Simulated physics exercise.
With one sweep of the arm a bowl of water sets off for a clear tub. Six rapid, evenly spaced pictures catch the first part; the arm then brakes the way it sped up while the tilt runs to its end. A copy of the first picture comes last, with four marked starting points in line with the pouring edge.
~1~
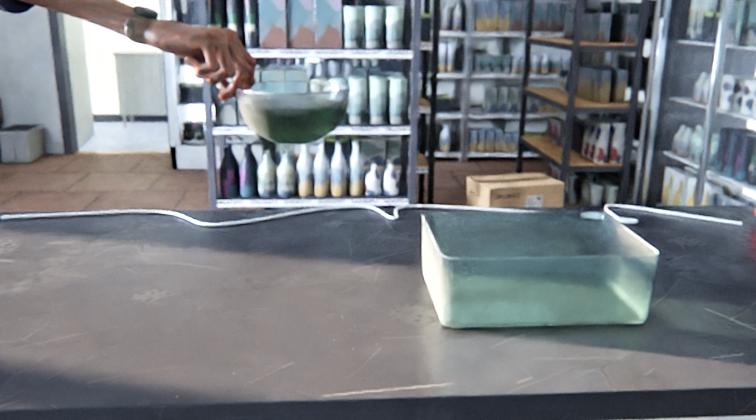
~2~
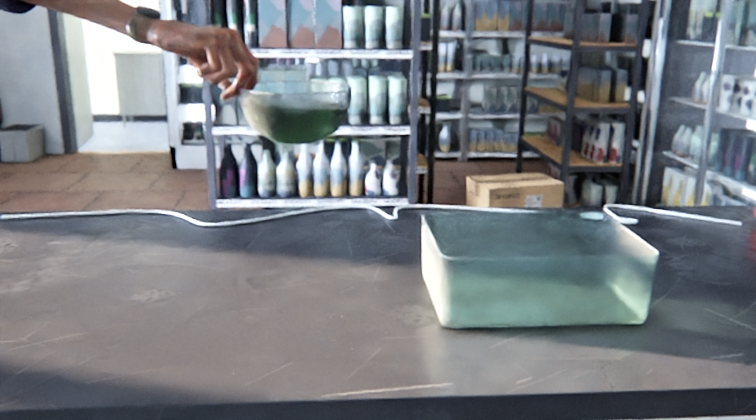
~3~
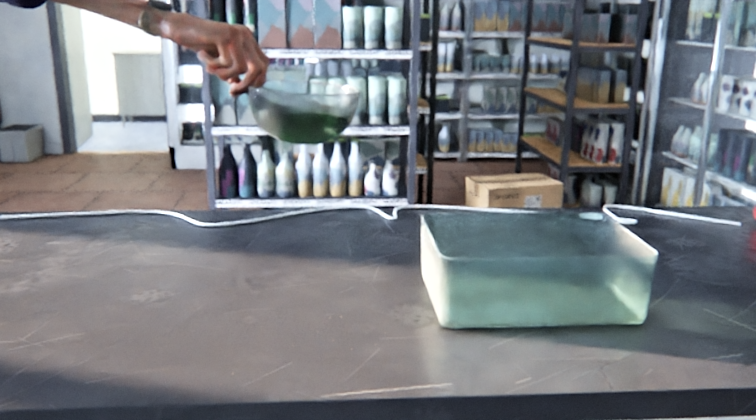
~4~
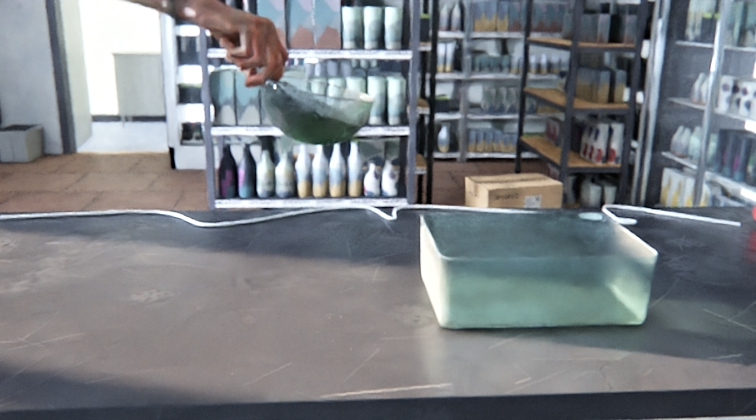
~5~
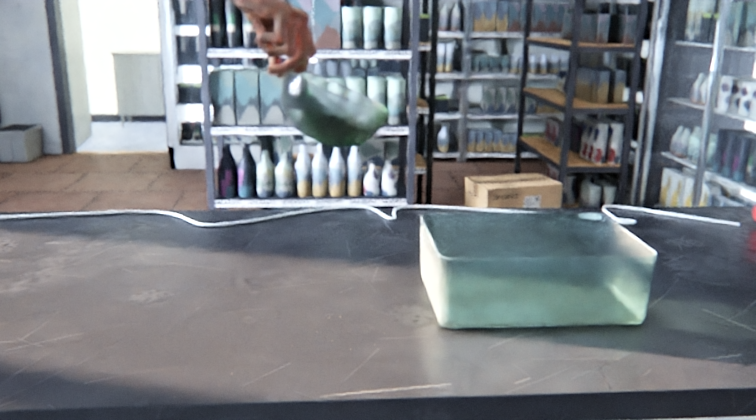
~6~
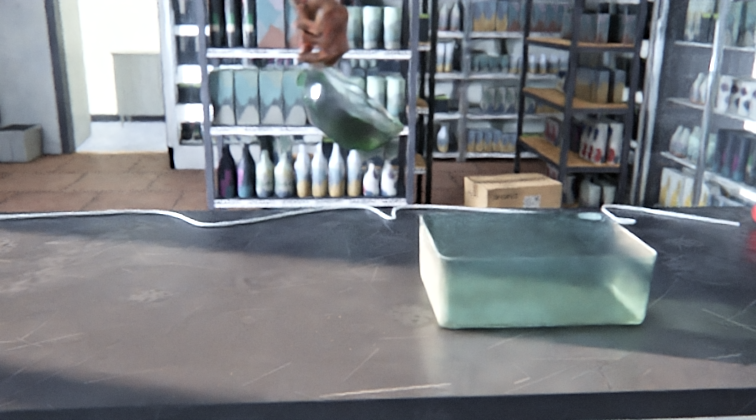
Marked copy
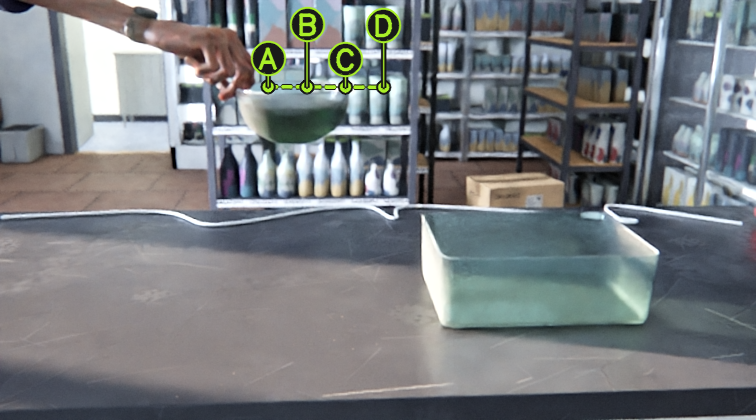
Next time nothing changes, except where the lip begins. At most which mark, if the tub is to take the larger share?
Choose A.
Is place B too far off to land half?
No, that is safe.
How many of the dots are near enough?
All four.
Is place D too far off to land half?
No, not at all.
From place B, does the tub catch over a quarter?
Yes, it does.
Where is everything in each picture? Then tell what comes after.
Upright, lip at (347, 87); tub from (439, 325) to (646, 320); nothing has left yet, in the first picture.
Upright, lip at (350, 87); nothing has left yet, in the second picture.
Tipped about 3°, lip at (358, 90); nothing has left yet, in the third picture.
Tipped about 11°, lip at (372, 98); nothing has left yet, in the fourth picture.
Tipped about 23°, lip at (388, 110); water is over the rim, down to (280, 76), in the fifth picture.
Tipped about 38°, lip at (403, 125); water is over the rim, down to (303, 84), in the sixth picture.
On the marked copy, A at (268, 86); B at (307, 86); C at (345, 87); D at (383, 87).
Choosing A, about 68 % lands in the tub, 22 % falls short and 10 % goes beside or beyond.
Choosing B, about 79 % lands in the tub, 6 % falls short and 15 % goes beside or beyond.
Choosing C, about 76 % lands in the tub, 4 % falls short and 20 % goes beside or beyond.
Choosing D, about 76 % lands in the tub, 8 % falls short and 15 % goes beside or beyond.
